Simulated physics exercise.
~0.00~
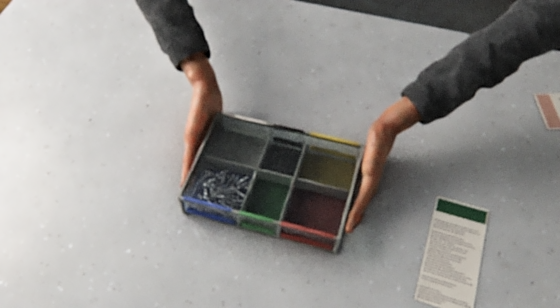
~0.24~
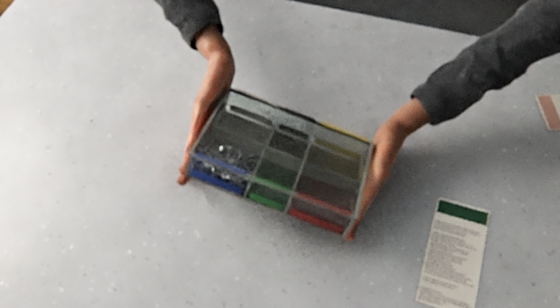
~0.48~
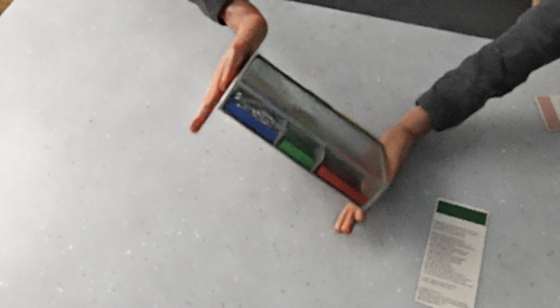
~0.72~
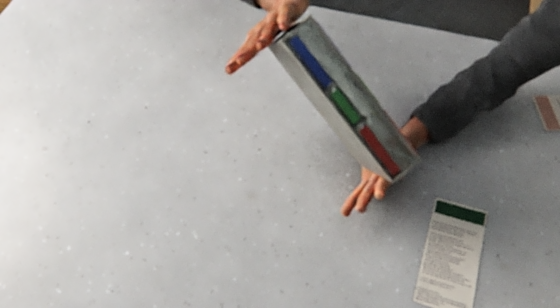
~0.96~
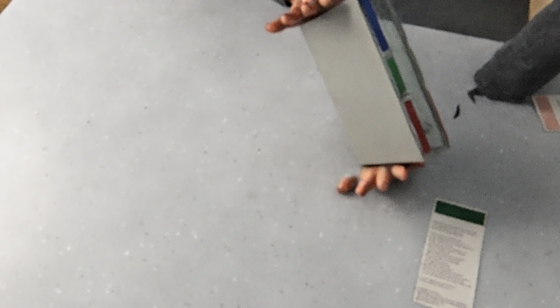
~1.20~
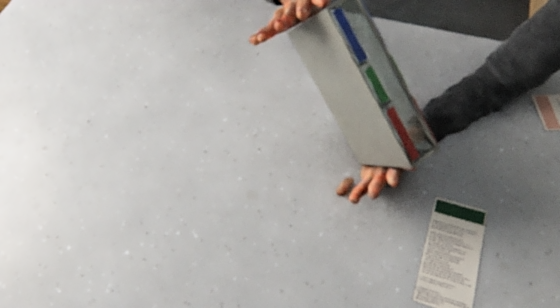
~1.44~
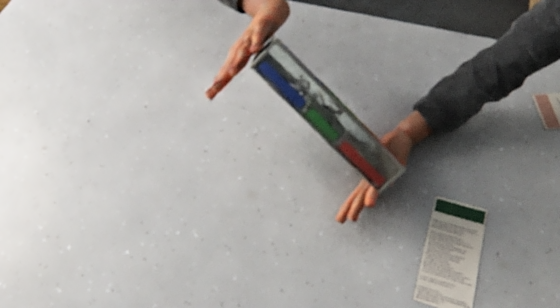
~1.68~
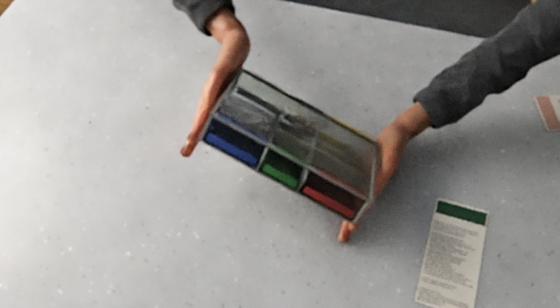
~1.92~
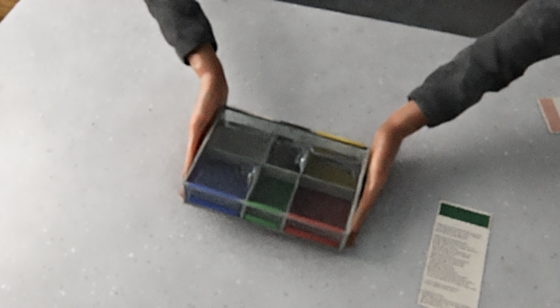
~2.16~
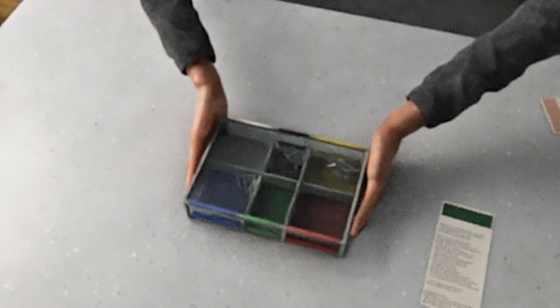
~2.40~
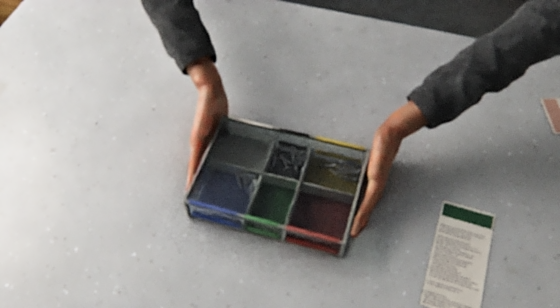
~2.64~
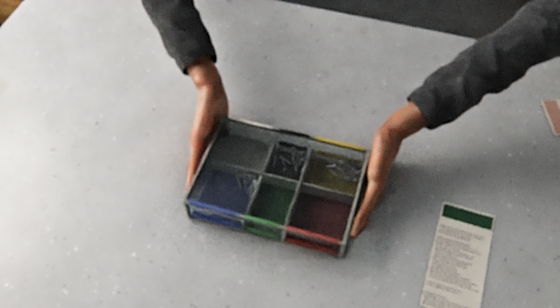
Two hands tip a divided box of screws up on edge, then lower it flat.
